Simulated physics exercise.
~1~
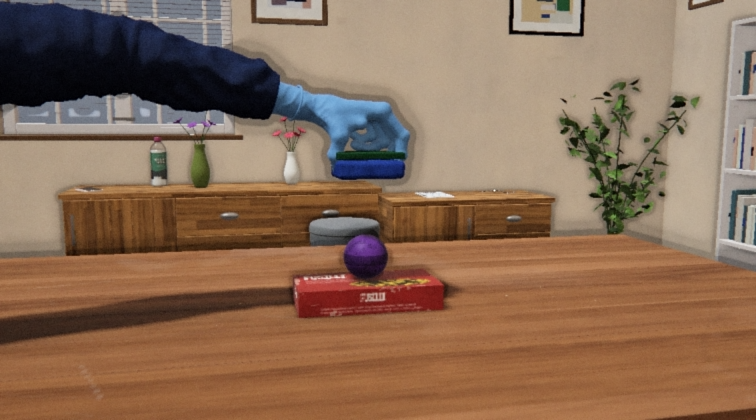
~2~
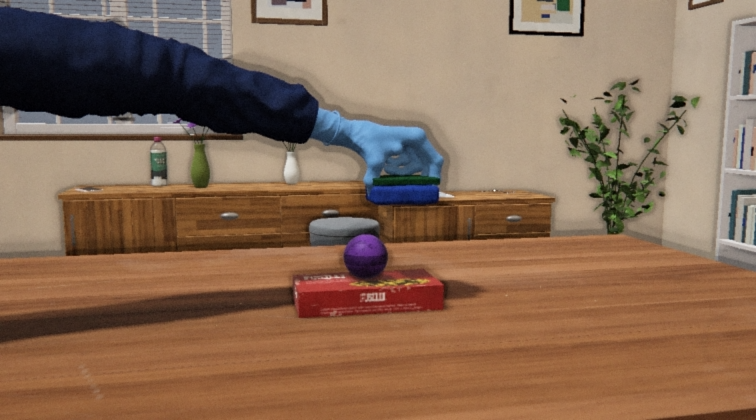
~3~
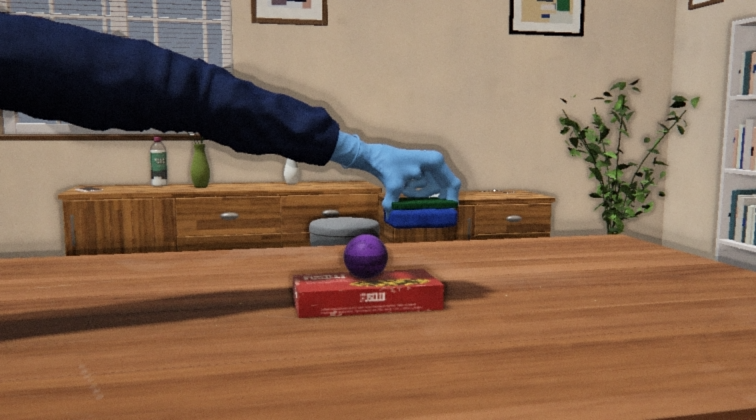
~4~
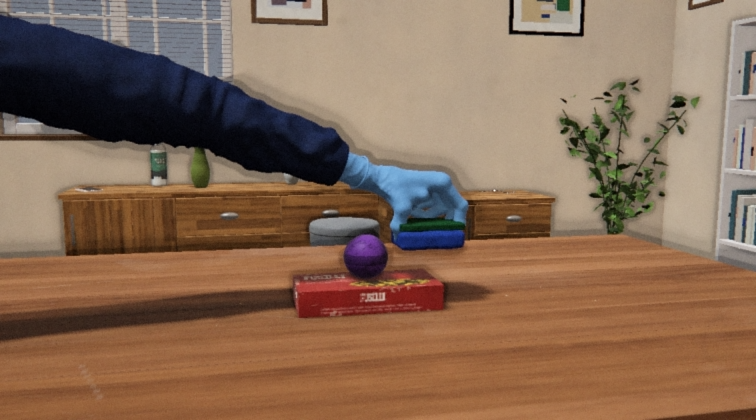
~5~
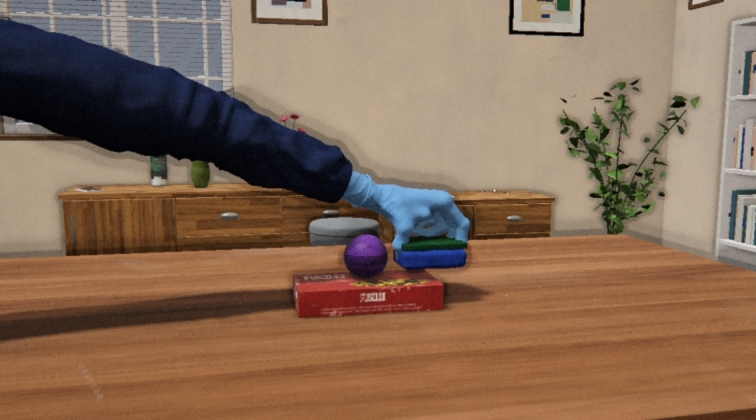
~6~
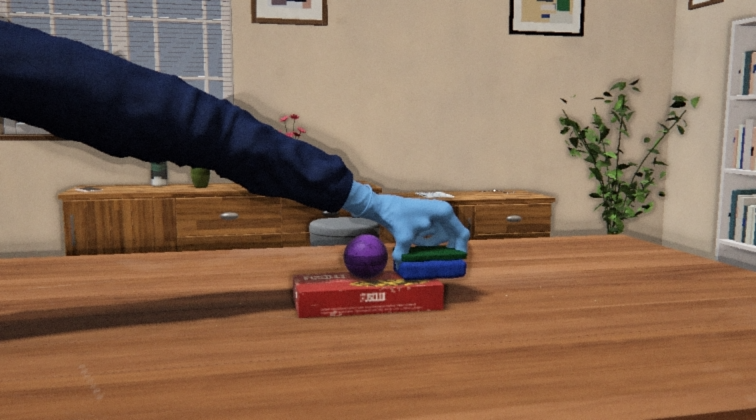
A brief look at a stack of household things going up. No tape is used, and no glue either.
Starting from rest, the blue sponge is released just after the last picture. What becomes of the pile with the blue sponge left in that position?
You'll see everything stays upright.
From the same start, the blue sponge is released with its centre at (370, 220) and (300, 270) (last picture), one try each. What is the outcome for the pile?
Case 1: Collapse. Case 2: Stable.
Then, 0.50 s past the last view, nothing moves.
Then, 1.30 s past the last view, blue sponge resting near (429, 263).
Finally, all 3 still in place. Final places as the last picture's camera would see them, blue sponge near (430, 263). The pile stays up.
